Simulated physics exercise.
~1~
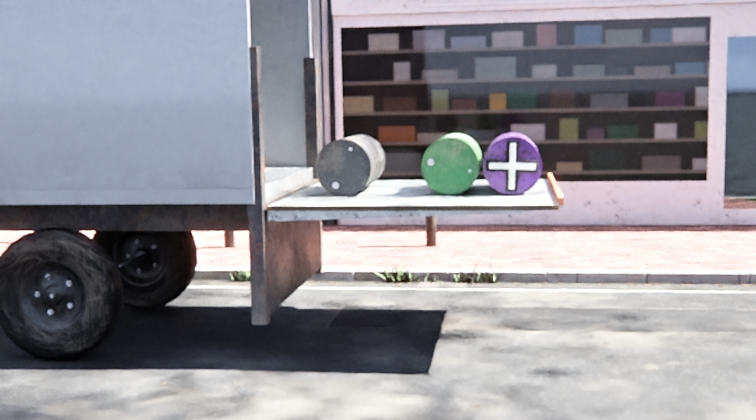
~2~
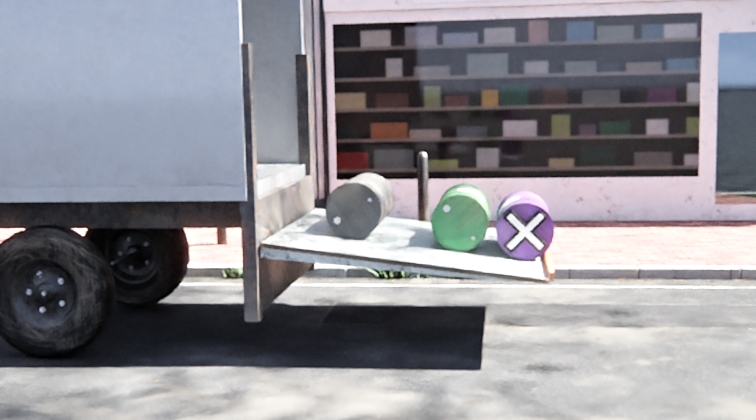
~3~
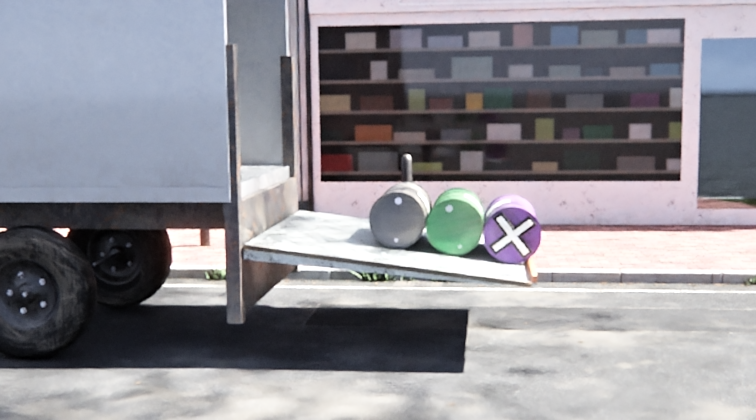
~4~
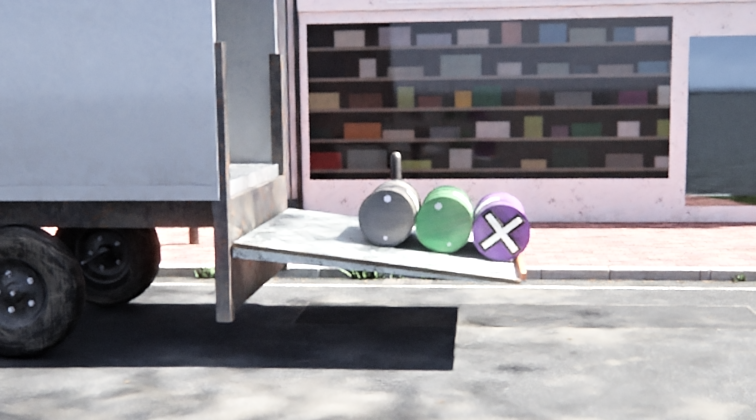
Three drums, grey, green and purple with a white cross, rolling right as a truck's tail-lift tilts, resting together on the plate.
